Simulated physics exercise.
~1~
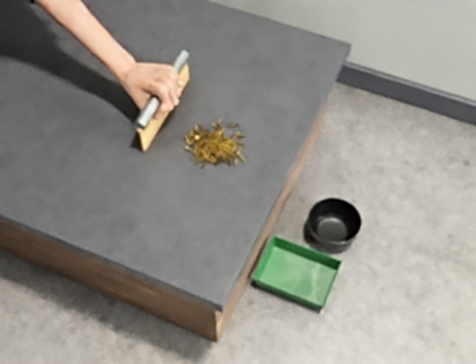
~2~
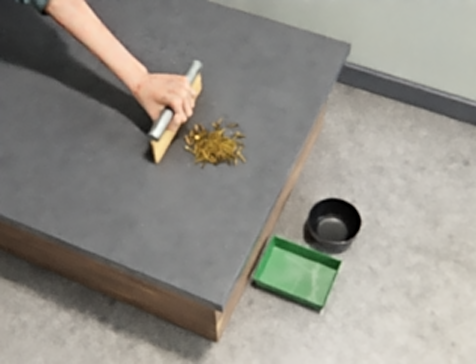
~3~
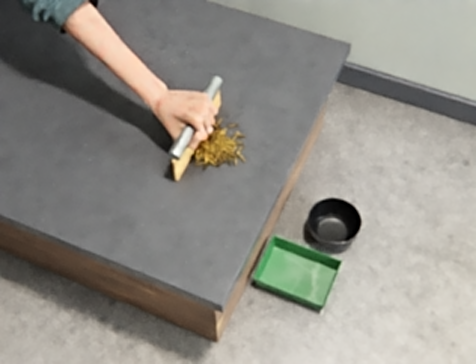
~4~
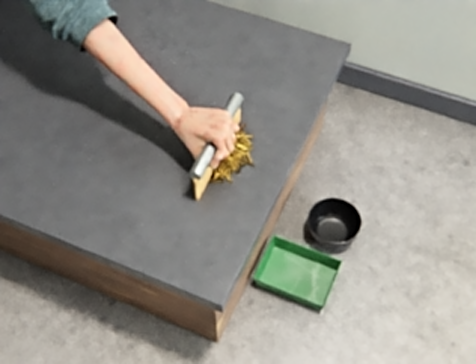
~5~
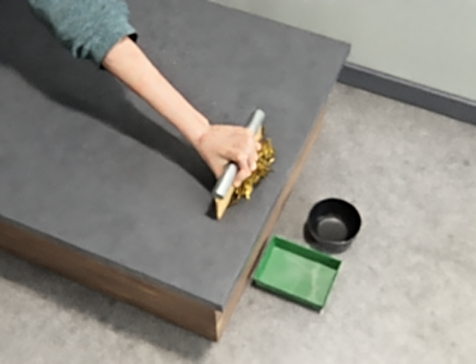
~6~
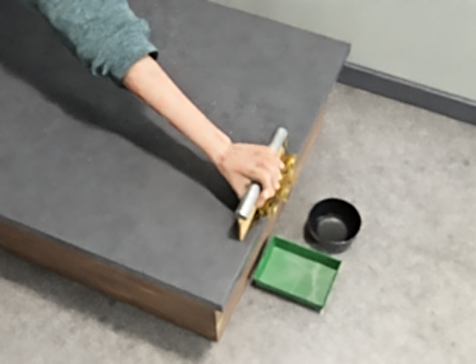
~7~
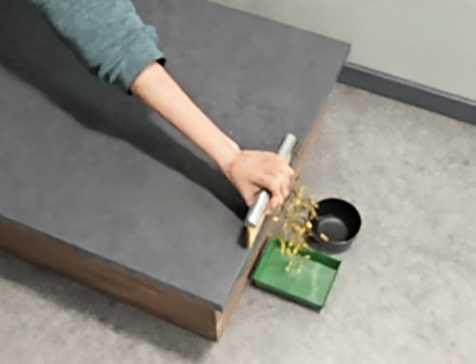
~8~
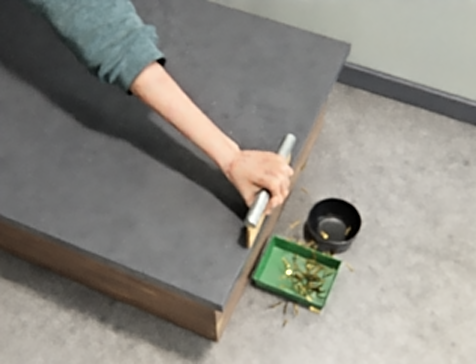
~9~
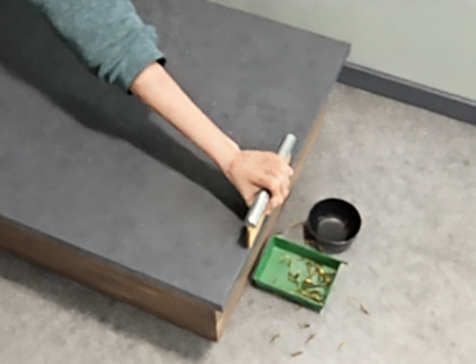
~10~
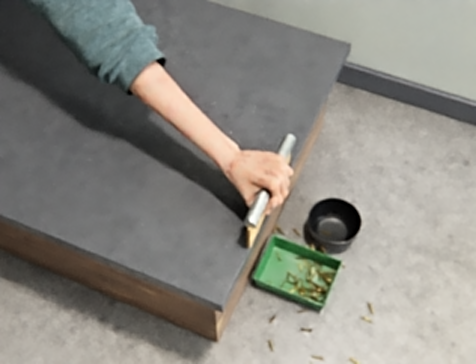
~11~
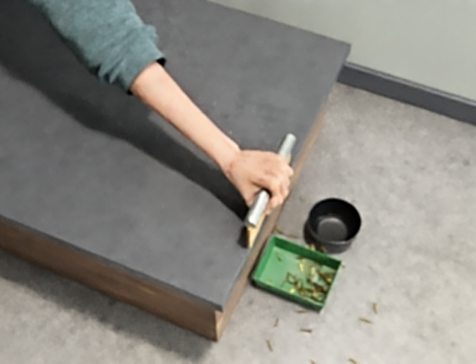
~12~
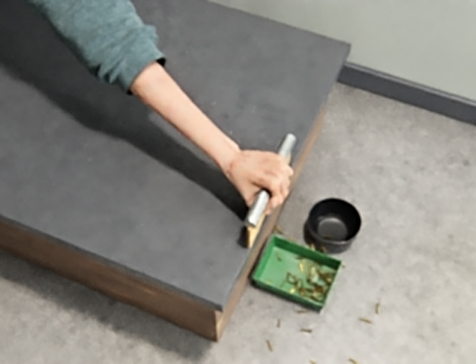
Hand with a scraper pushing small brass-coloured pieces off a grey tabletop, most landing in a green tin, others scattering on the floor.
